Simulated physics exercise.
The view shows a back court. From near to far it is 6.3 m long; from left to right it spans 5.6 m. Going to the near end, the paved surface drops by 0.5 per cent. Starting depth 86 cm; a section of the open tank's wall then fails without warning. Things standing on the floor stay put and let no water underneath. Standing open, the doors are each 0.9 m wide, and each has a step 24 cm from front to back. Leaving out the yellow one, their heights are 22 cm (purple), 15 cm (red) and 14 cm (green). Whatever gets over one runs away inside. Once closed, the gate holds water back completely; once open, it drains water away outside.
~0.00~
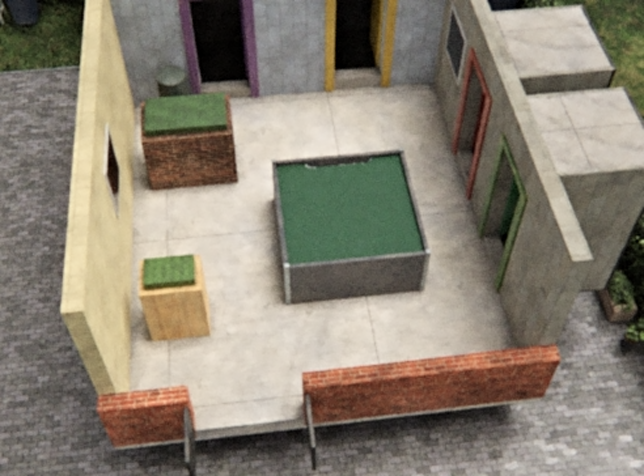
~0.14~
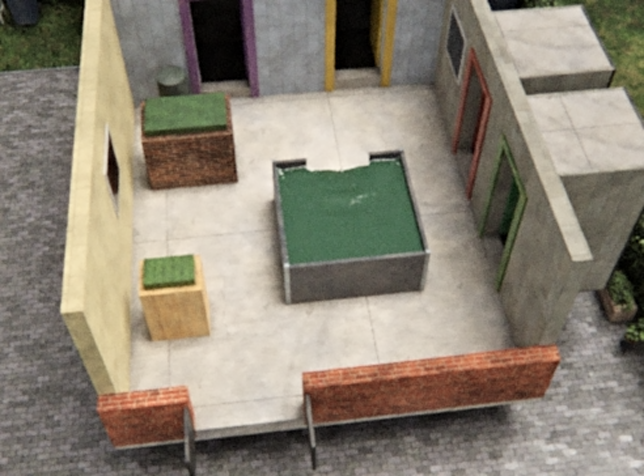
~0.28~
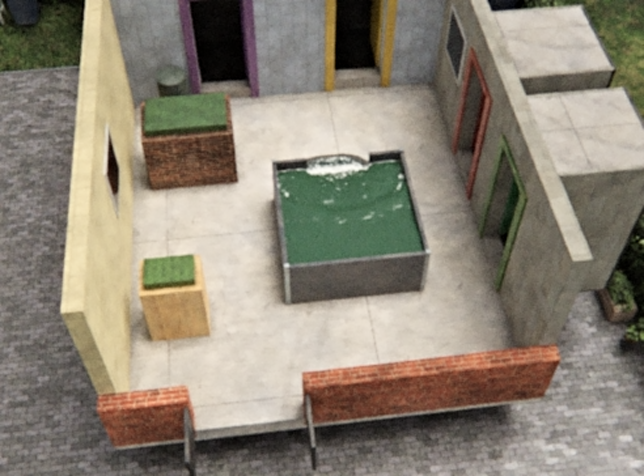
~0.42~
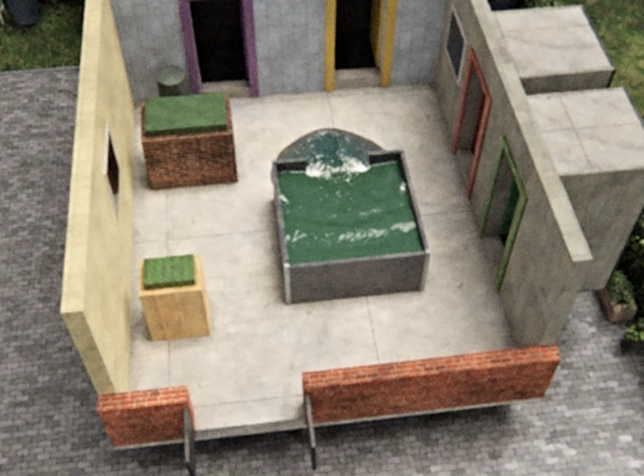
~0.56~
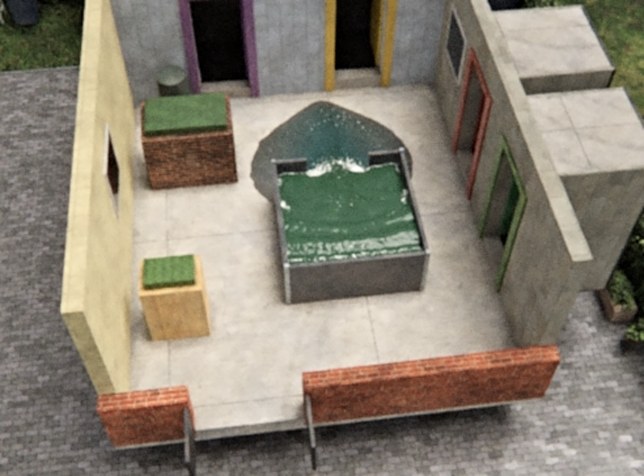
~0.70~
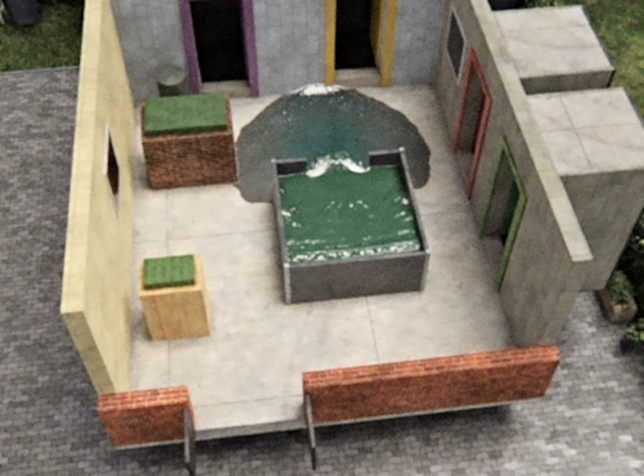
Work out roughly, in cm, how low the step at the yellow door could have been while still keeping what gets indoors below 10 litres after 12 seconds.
No lower than about 34 cm.
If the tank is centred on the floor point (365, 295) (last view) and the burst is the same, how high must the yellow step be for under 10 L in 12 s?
At least some 28 centimetres tall.
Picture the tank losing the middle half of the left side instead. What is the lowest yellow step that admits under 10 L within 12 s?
Then it needs around 10.0 cm.
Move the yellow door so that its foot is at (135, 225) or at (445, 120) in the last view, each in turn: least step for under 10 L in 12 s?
Roughly 6.0 cm, then roughly 25 cm.
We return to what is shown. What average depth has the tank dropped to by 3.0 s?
Average depth: Approx. 39 cm.
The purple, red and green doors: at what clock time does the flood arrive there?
Arrival times - purple: 1.0 s; red: 1.2 s; green: 3.4 s.
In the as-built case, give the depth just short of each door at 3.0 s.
In cm: Purple 25, yellow 27, red 10, green 0.
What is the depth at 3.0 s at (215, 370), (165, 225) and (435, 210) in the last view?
Respectively 0 cm, 1 cm and 5 cm.
After 1.4 s water covers 30 % of the floor, deepest (50 cm) near (339, 191); 37 cm at the yellow door, 13 litres in over its 26 cm step.
After 3.0 s water covers 45 % of the floor, deepest (32 cm) near (339, 191); 27 cm at the yellow door, 54 litres in over its 26 cm step.
After 12.0 s water covers 95 % of the floor, deepest (16 cm) near (133, 236); 10 cm at the yellow door, 57 litres in over its 26 cm step.
At the yellow door as built, the water arrived by 0.8 s and peaked near 37 cm at 1.4 s.
Run again over the same 12 s with other heights there, 26 litres in over 30 cm, 0 litres over 40 cm. The limit of 10 litres is kept from about 34 cm up.
